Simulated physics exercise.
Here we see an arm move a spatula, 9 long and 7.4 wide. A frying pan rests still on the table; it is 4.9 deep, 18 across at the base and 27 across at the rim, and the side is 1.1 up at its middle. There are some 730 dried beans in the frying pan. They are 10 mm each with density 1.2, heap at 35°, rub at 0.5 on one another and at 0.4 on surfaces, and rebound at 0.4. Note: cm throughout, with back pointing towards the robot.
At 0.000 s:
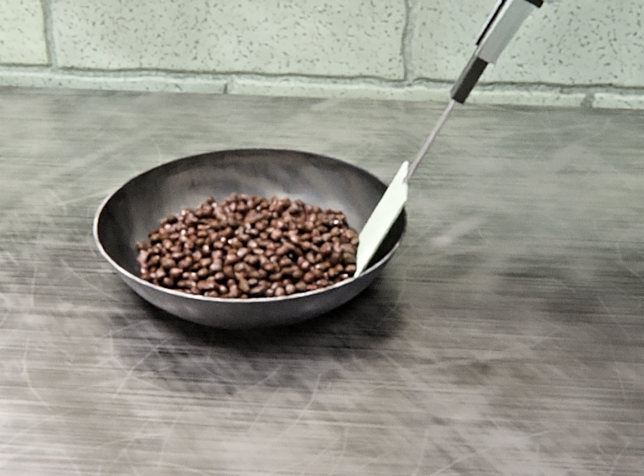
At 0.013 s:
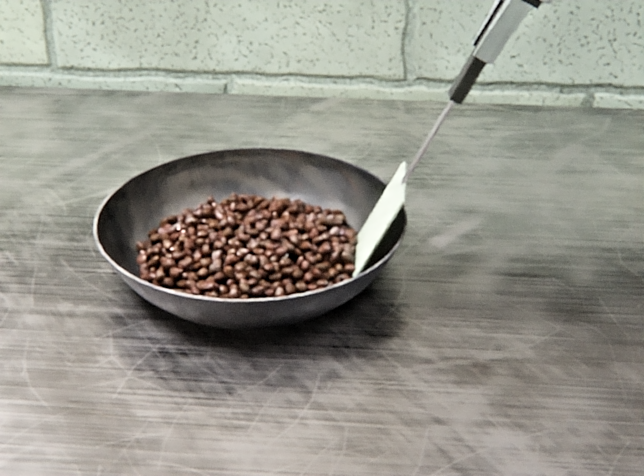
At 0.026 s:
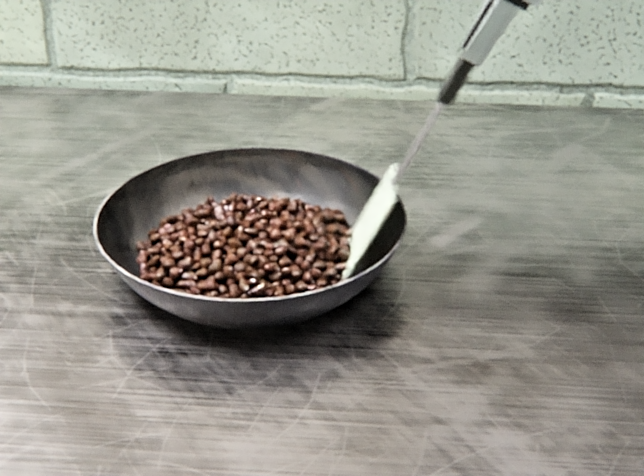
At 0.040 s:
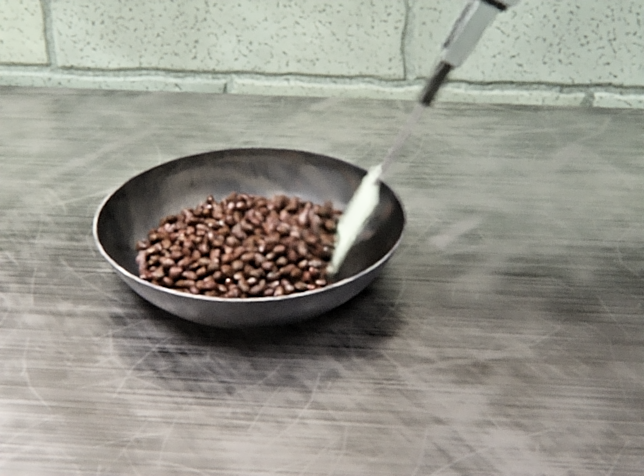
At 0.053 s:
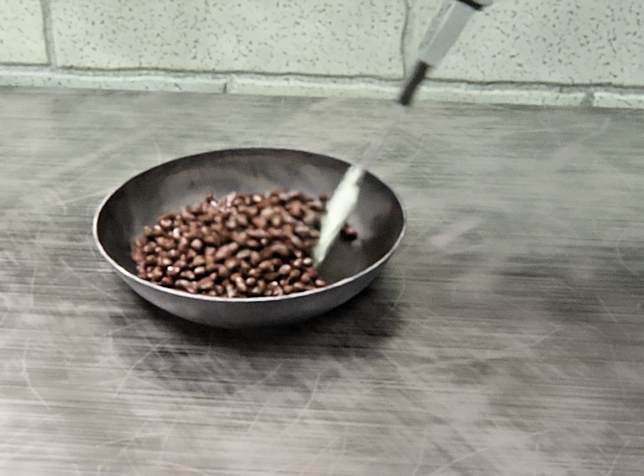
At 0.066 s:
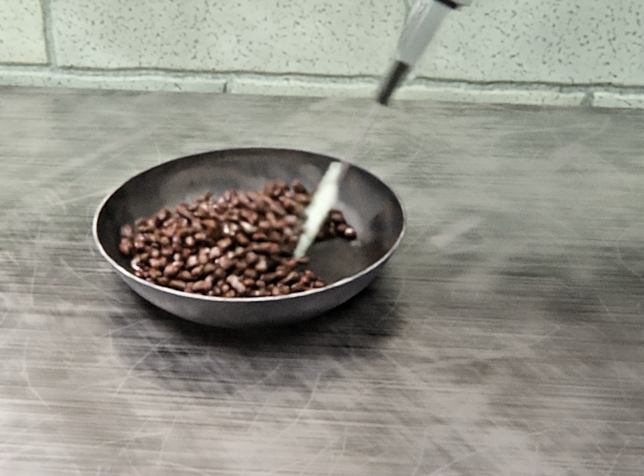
White spatula sweeping leftward through a dark frying pan of brown beans, pushing them into a heap and baring the pan's right side.
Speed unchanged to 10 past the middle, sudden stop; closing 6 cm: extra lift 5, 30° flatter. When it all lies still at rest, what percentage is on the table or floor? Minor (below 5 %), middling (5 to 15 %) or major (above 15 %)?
Major.
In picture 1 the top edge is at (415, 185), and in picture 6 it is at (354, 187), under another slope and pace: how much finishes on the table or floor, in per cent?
I'd put it at roughly 20 per cent.
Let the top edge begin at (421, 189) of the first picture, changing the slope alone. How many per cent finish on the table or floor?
25 percent or thereabouts.
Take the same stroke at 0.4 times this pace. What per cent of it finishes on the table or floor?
Roughly 10 per cent.
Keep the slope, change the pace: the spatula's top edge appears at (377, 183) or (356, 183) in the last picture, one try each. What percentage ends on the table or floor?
Estimates: About 10 %, about 20 %.
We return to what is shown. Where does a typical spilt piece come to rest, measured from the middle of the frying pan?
It's around 44 cm.
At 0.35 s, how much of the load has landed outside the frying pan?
5 %.
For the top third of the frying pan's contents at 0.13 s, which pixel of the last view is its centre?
Near (190, 217).
After 0.10 s, sloping 64°, highest piece 8 above the table; 727 in the frying pan.
After 0.13 s, sloping 57°, highest piece 9 above the table; 727 in the frying pan.
After 0.35 s, sloping 34°, highest piece 26 above the table; 566 in the frying pan, 49 on the table or floor, 112 on the blade or in flight.
After 1.40 s, sloping 34°, highest piece 5 above the table; 566 in the frying pan, 161 on the table or floor.
In the end, 566 in the frying pan, 161 on the table or floor. That is 22 % on the table or floor.
